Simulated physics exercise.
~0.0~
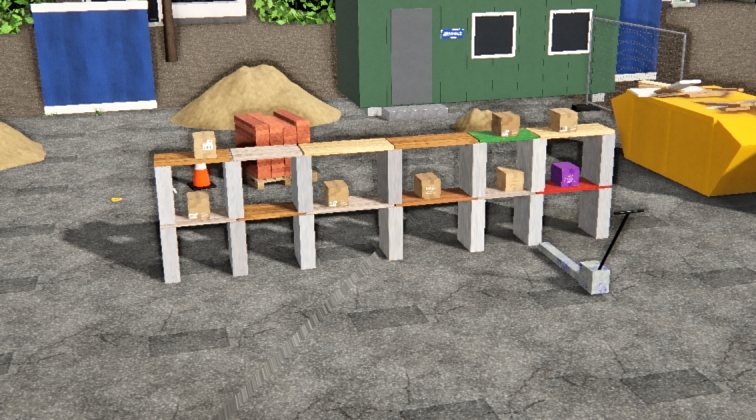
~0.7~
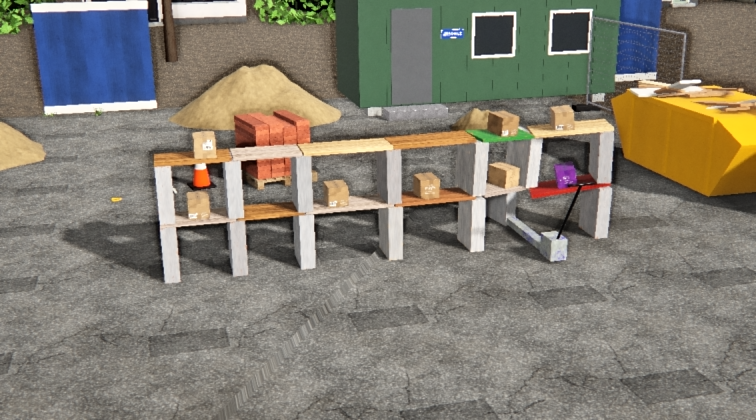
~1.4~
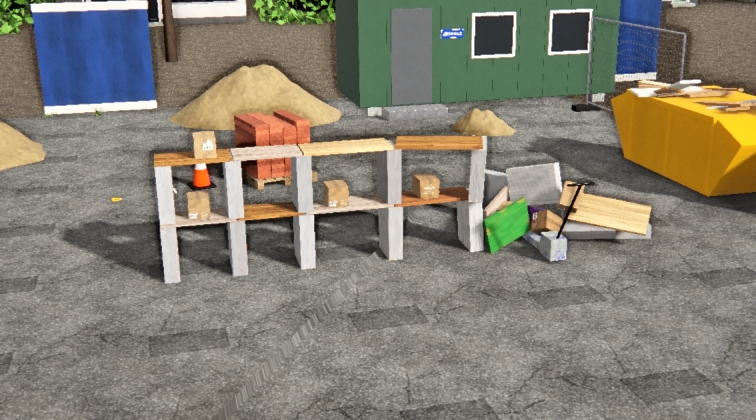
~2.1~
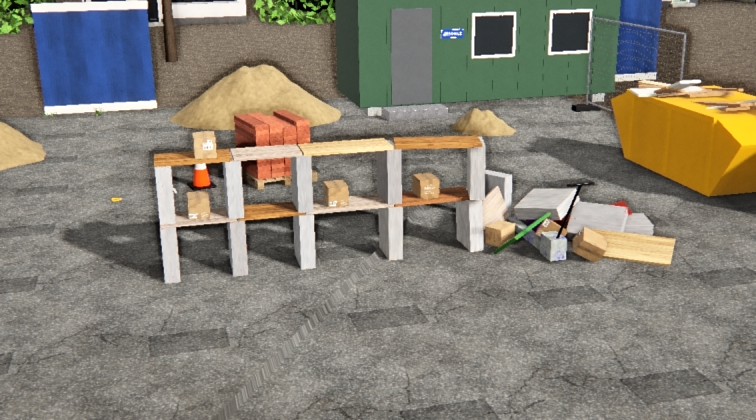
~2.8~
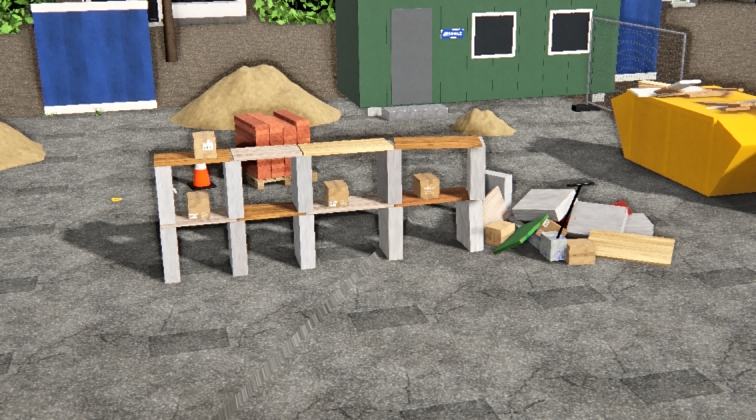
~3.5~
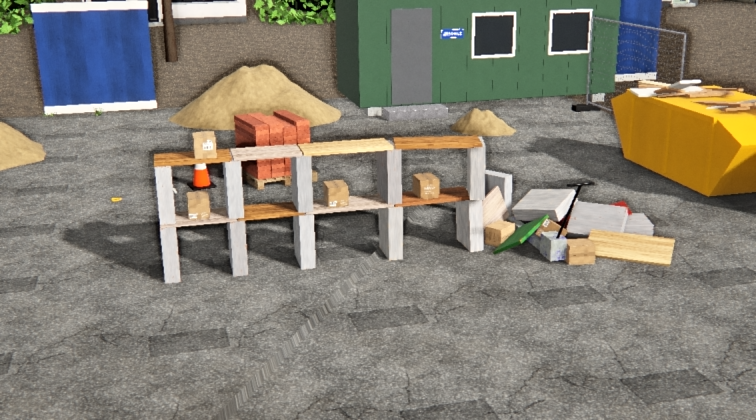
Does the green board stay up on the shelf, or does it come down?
The green board comes down and ends up on the ground among the fallen pieces at the right.
In a paved yard, a floor jack pushes into a long shelf and its right end collapses.
